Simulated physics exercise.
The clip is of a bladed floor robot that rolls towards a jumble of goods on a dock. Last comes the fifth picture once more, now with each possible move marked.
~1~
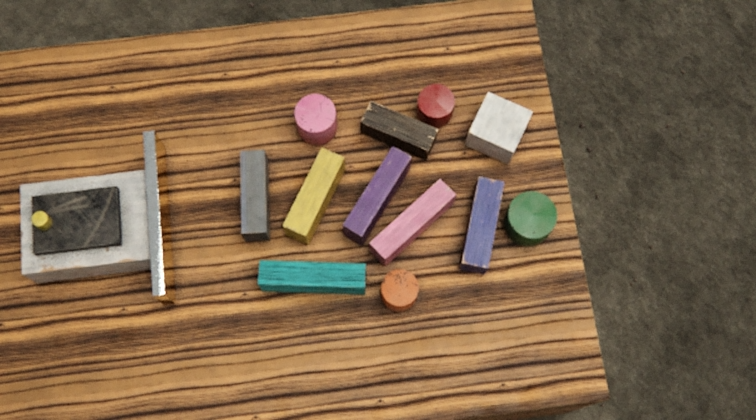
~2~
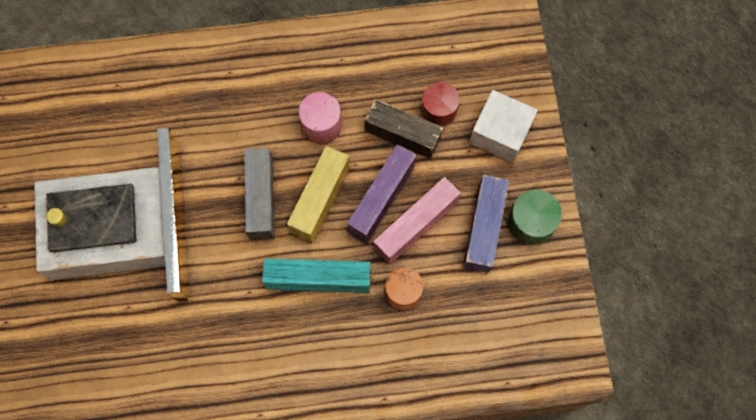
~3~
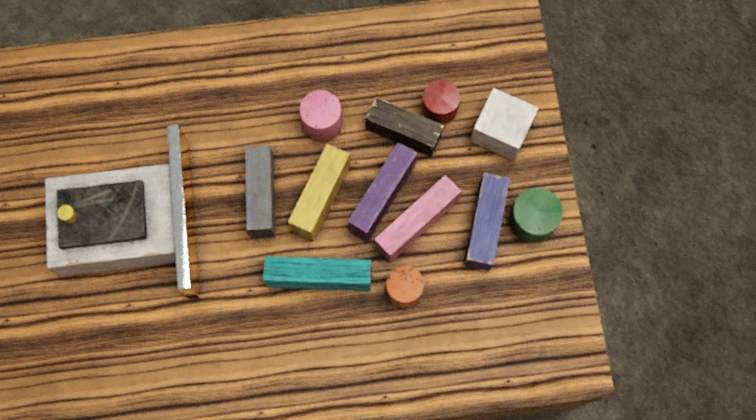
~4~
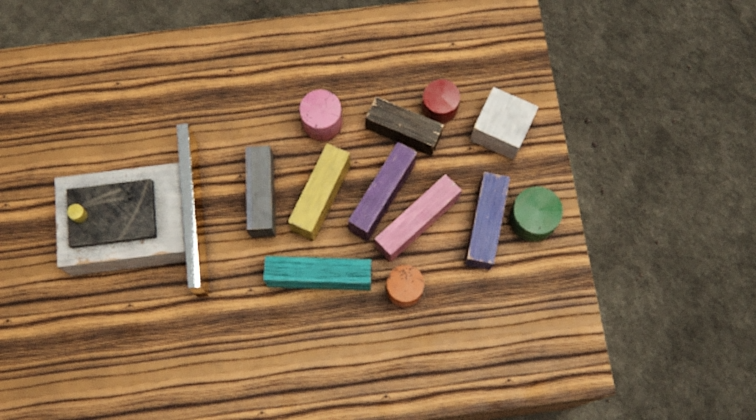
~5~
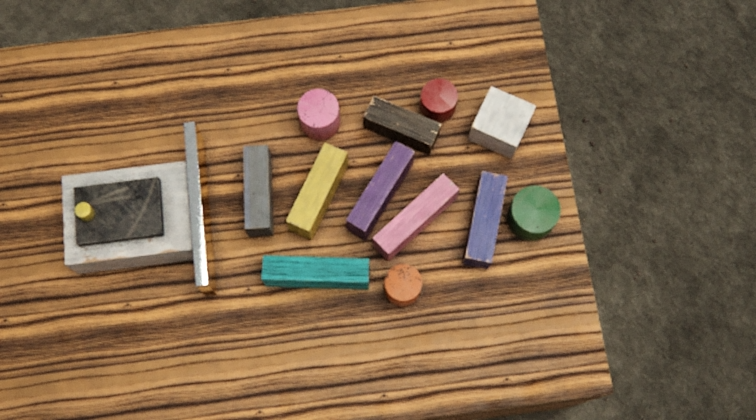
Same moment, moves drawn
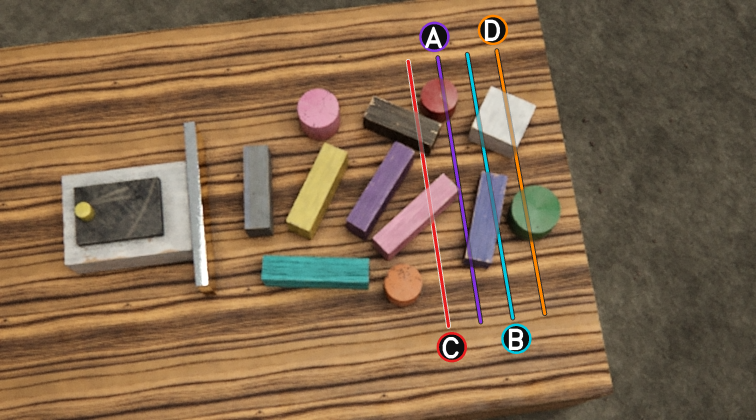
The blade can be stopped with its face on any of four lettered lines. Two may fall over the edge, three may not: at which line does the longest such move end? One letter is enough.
No farther than A.
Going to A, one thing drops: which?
The green canister goes over.
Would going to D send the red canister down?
By then, no.
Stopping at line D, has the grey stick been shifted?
By then, yes.
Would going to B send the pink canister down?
No.
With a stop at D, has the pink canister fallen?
By then, no.
On the marked copy, A at (458, 184); B at (489, 181); C at (428, 188); D at (520, 177).
Following A. Soon after the start, robot (221, 199); orange canister (429, 290); turquoise stick (361, 268).
Later, robot (316, 187); green canister (540, 213); blue bar (503, 220).
In the end, robot (389, 178); green canister over the edge; blue bar (573, 210); one fallen.
As for the rest, B drops four; C is within the limit but short; D drops five.
